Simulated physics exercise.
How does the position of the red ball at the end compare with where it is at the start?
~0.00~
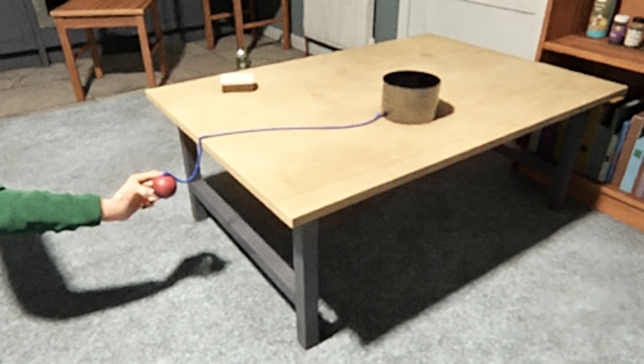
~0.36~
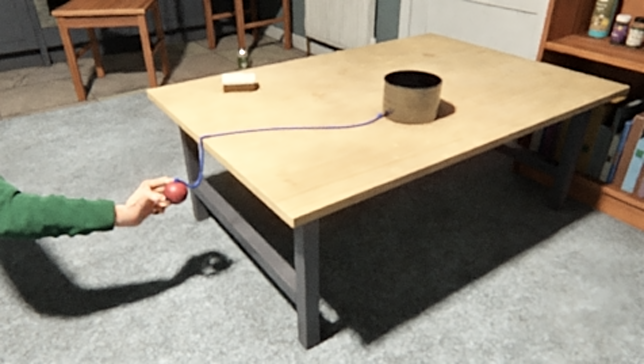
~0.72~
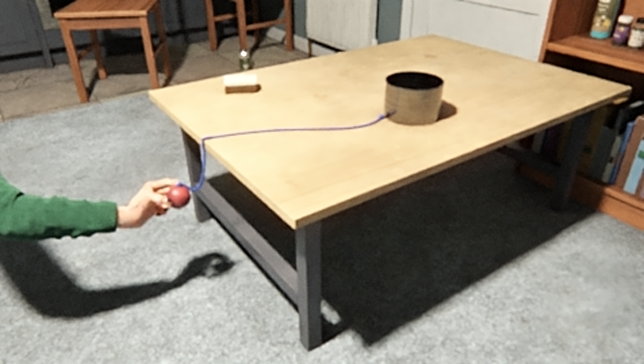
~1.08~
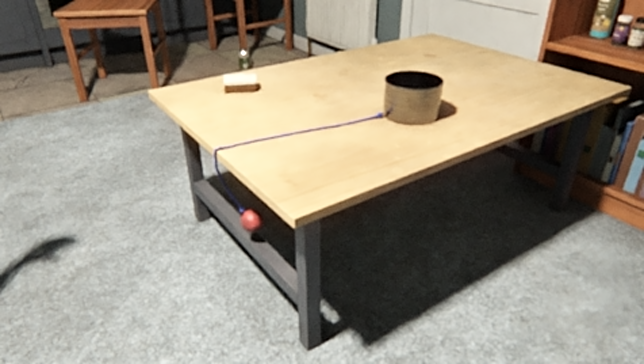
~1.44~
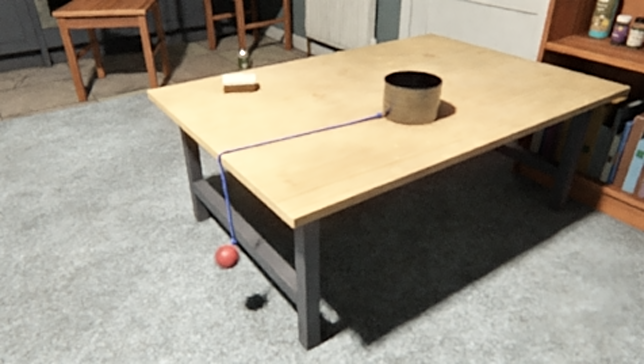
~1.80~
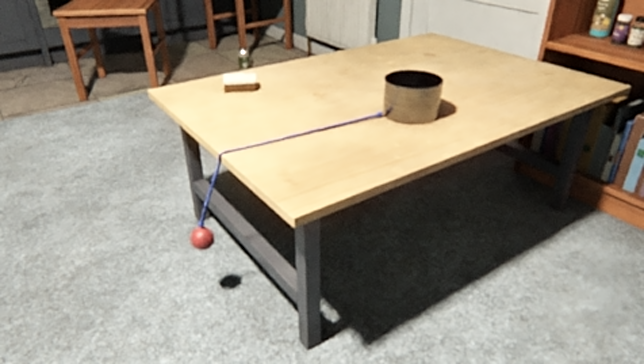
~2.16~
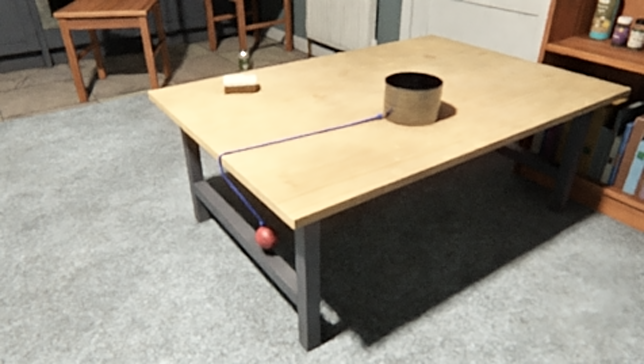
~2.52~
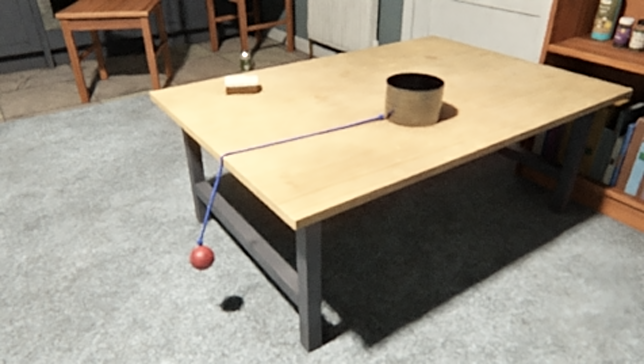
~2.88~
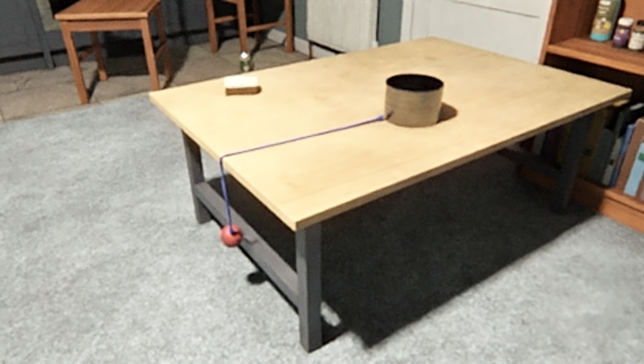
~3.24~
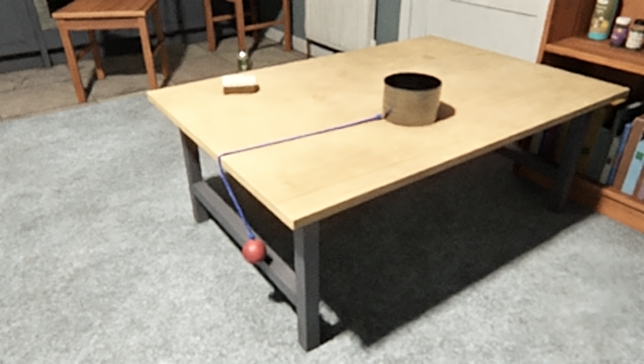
At the start the red ball is held in the hand to the left of the table. At the end it hangs from the shoelace below the table edge, lower and farther right, near the closest table leg.
